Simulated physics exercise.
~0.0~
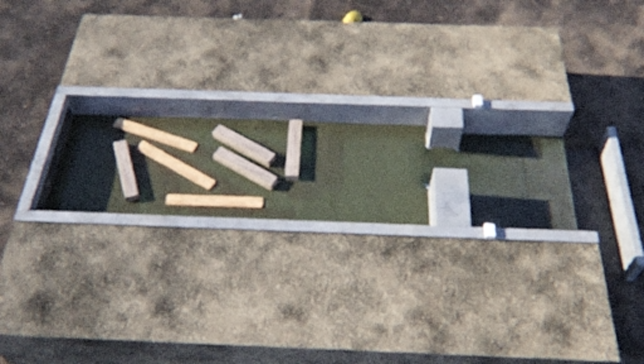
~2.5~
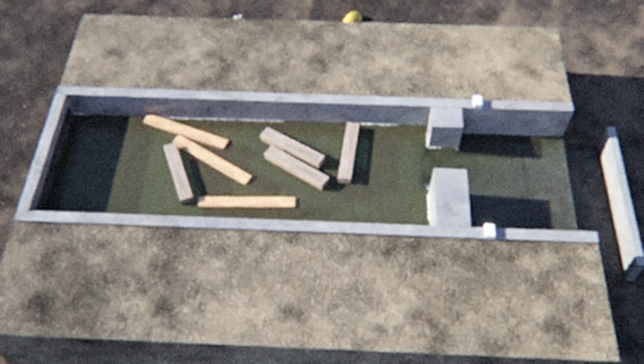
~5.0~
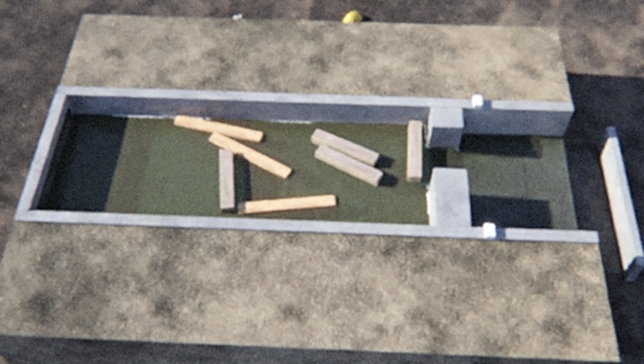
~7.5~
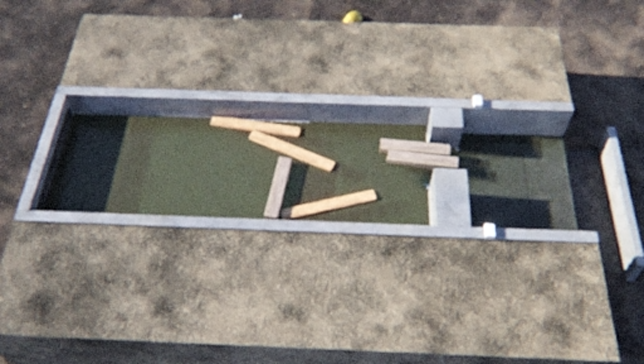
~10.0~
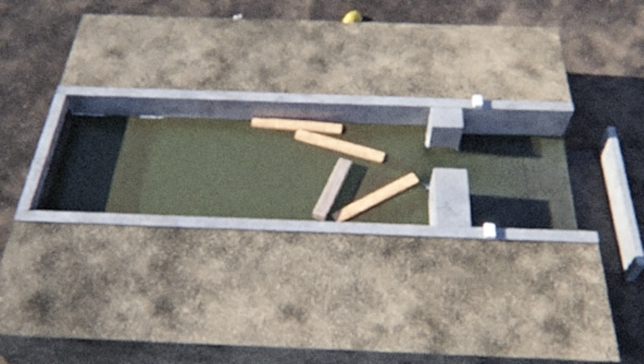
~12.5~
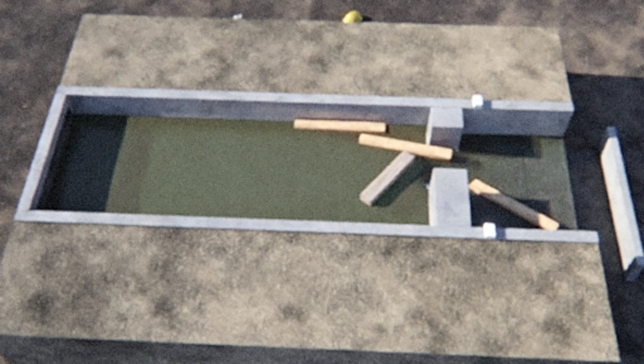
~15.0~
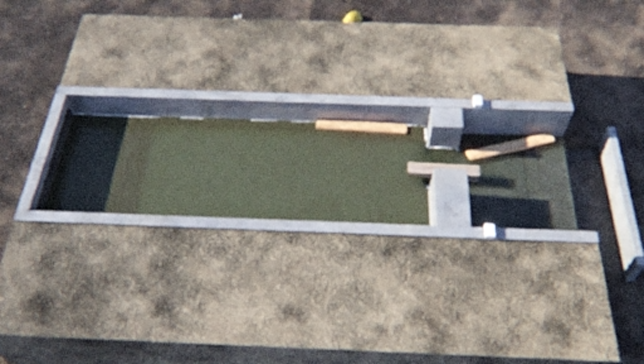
Grey beams and pale orange planks drifted rightward down a walled channel of greenish water, turning as they slipped through the gap between two blocks, until only one plank remained along the far wall, a beam sat at the gap, and another plank floated beyond.
